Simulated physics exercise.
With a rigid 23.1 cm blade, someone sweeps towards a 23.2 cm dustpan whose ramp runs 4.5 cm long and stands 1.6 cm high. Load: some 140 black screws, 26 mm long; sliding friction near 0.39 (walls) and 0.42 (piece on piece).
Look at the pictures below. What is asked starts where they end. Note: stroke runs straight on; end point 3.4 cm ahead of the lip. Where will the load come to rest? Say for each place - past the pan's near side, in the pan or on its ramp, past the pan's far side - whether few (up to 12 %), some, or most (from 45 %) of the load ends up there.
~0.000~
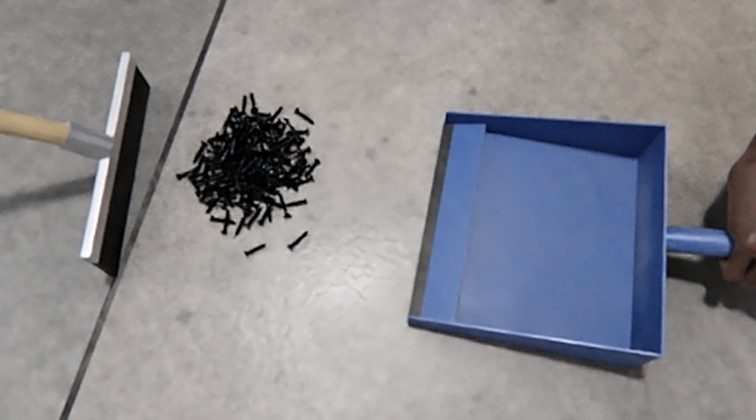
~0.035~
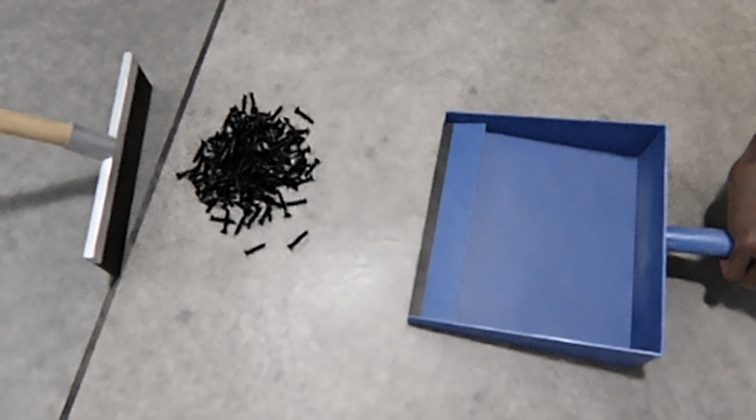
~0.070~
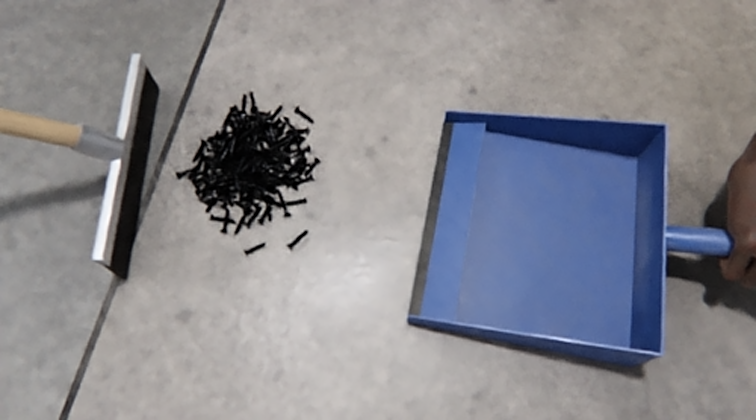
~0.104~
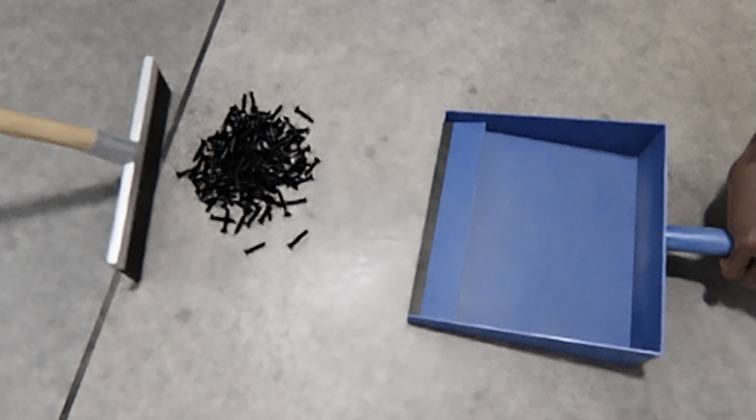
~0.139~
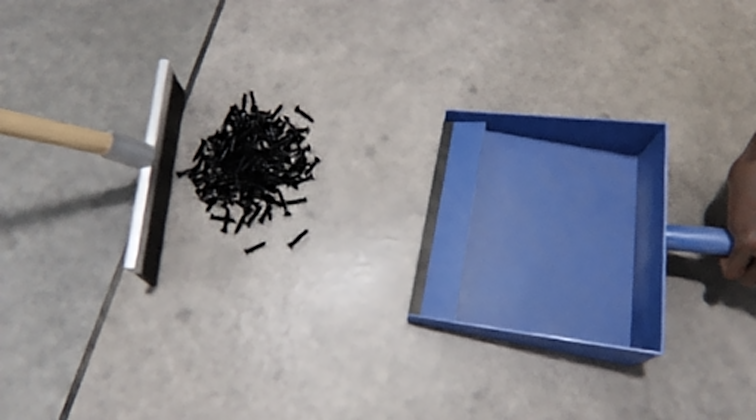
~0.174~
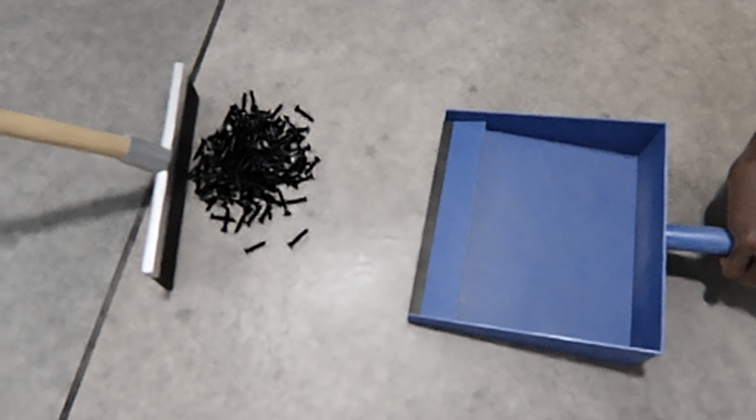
Near side: Few, pan: Few, far side: Few.
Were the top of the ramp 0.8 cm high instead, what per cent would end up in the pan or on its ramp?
In that case roughly 5 percent.
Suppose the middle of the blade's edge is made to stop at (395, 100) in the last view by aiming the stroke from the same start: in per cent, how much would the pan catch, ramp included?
About 5 per cent.
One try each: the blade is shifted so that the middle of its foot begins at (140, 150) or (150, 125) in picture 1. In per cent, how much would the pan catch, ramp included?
The two tries give some 5 % and some 5 %.
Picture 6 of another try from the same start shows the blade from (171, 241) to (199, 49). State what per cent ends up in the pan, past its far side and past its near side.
Per cent by place - pan 10, far side 30, near side 0.
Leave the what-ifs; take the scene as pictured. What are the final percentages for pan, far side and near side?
Near side 0 %, pan 5 %, far side 5 %.
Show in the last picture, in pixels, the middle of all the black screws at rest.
Estimated resting centre: Around (402, 188).
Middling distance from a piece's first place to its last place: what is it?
Some 18 cm.
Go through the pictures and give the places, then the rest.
In the first frame, blade from (91, 258) to (130, 62), moved 0.0 cm, 0 of the pieces shifted so far; middle of the pieces at (252, 163); pan at (548, 239).
In the second frame, blade from (94, 258) to (132, 62), moved 0.3 cm, 0 of the pieces shifted so far; middle of the pieces at (252, 163).
In the third frame, blade from (103, 260) to (140, 63), moved 1.2 cm, 0 of the pieces shifted so far; middle of the pieces at (252, 162).
In the fourth frame, blade from (117, 263) to (152, 66), moved 2.7 cm, 0 of the pieces shifted so far; middle of the pieces at (252, 162).
In the fifth frame, blade from (135, 268) to (167, 69), moved 4.4 cm, 0 of the pieces shifted so far; middle of the pieces at (252, 162).
In the sixth frame, blade from (152, 272) to (182, 72), moved 6.2 cm, 1 of the pieces shifted so far; middle of the pieces at (252, 161); pan at (548, 236). Its pace works out near 0.50 m/s, heading 4 degrees towards the viewer's side.
After 0.38 s, middle of the blade 16 cm from the lip; 0 % over the lip, far side 0 %, near side 0 %.
Then, at 0.52 s, middle of the blade 9 cm from the lip; 0 % over the lip, far side 5 %, near side 0 %.
After 0.79 s, middle of the blade 6 cm from the lip; 5 % over the lip, far side 5 %, near side 0 %.
In the end, at 1.6 s, near side 0 %, pan 5 %, far side 5 %, in front of the lip or behind the blade 90 %.
